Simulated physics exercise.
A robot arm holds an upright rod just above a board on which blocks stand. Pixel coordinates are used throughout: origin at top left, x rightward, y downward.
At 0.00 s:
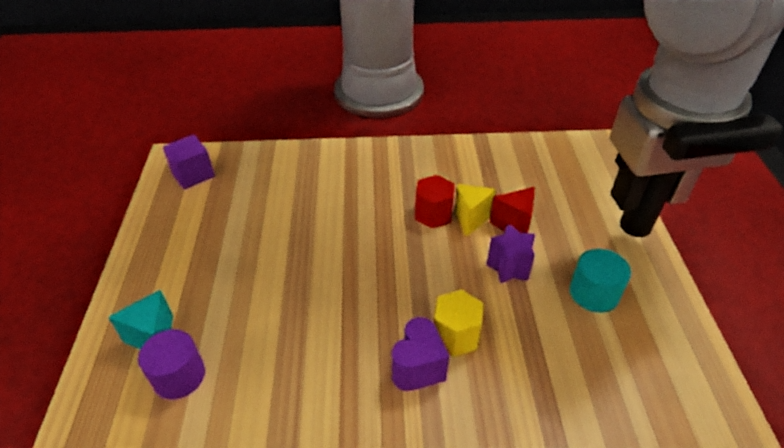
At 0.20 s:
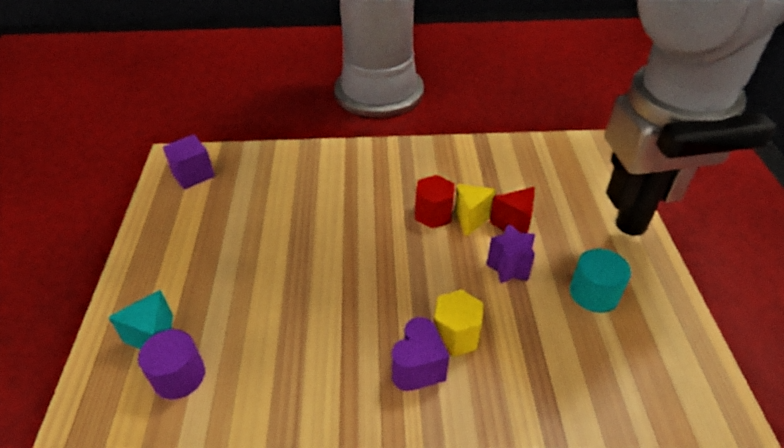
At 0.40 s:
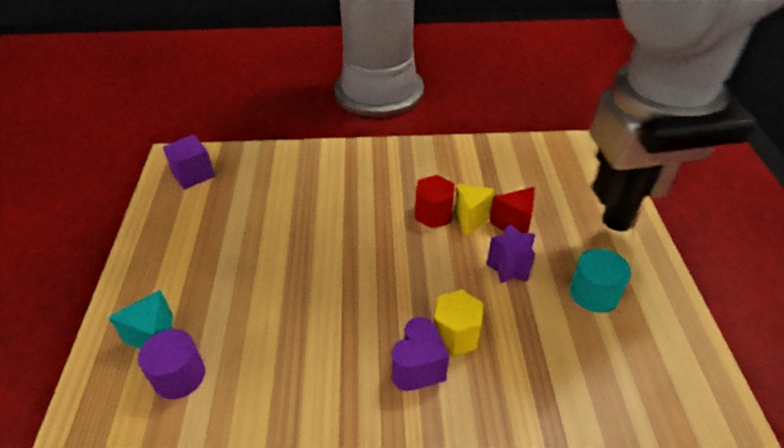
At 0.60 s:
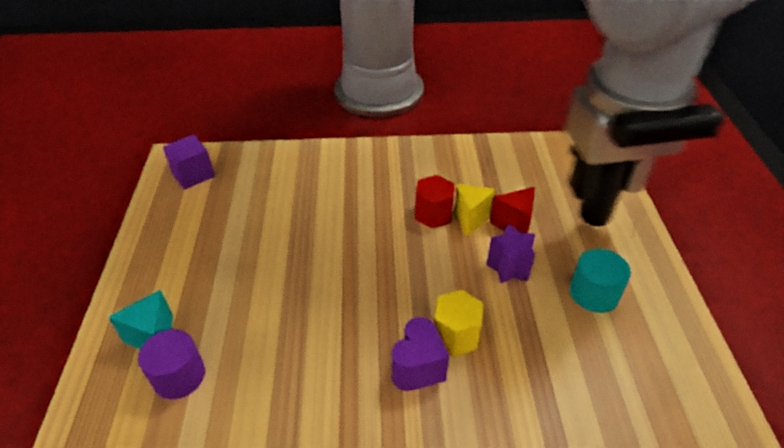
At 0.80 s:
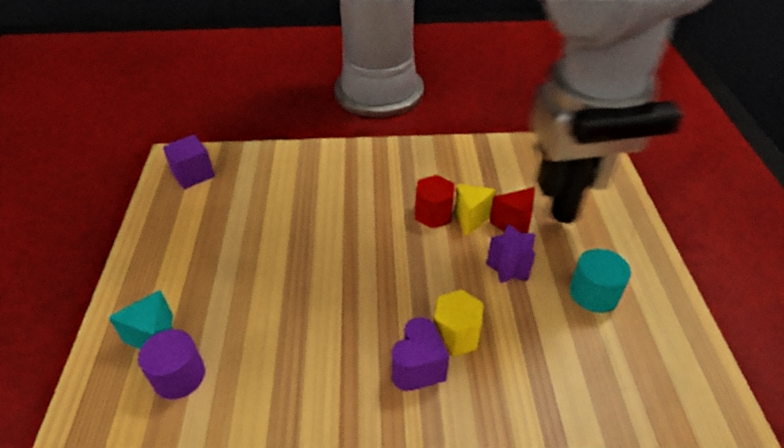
A robot arm moves its black rod left above a board of still, colored blocks.
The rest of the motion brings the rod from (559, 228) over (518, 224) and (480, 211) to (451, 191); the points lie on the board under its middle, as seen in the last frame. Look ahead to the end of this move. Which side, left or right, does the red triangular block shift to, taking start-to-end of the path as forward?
It's going to go left.
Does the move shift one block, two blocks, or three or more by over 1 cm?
The way I see it, the answer is three or more.
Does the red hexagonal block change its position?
Yes, that is what happens.
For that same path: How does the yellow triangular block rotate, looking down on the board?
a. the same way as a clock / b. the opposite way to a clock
Letter b.
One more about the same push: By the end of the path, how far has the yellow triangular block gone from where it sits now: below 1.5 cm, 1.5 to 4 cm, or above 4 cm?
The displacement of the yellow triangular block is above 4 cm.
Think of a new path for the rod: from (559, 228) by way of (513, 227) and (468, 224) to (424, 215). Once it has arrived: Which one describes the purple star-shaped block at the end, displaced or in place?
At the end of the path, the purple star-shaped block remains in its old spot.
On the path given first. One third of the way, rod at (520, 209); yellow triangular block at (469, 192); red triangular block at (494, 200), turned 25° anticlockwise.
Two thirds of the way, rod at (482, 196); red hexagonal block at (418, 185), turned 30° anticlockwise; yellow triangular block at (449, 182); red triangular block at (463, 200), turned 35° anticlockwise.
At the end, rod at (453, 177); red hexagonal block at (406, 185), turned 65° anticlockwise; yellow triangular block at (428, 169), turned 50° anticlockwise; purple star-shaped block still; red triangular block at (460, 199), turned 45° anticlockwise.
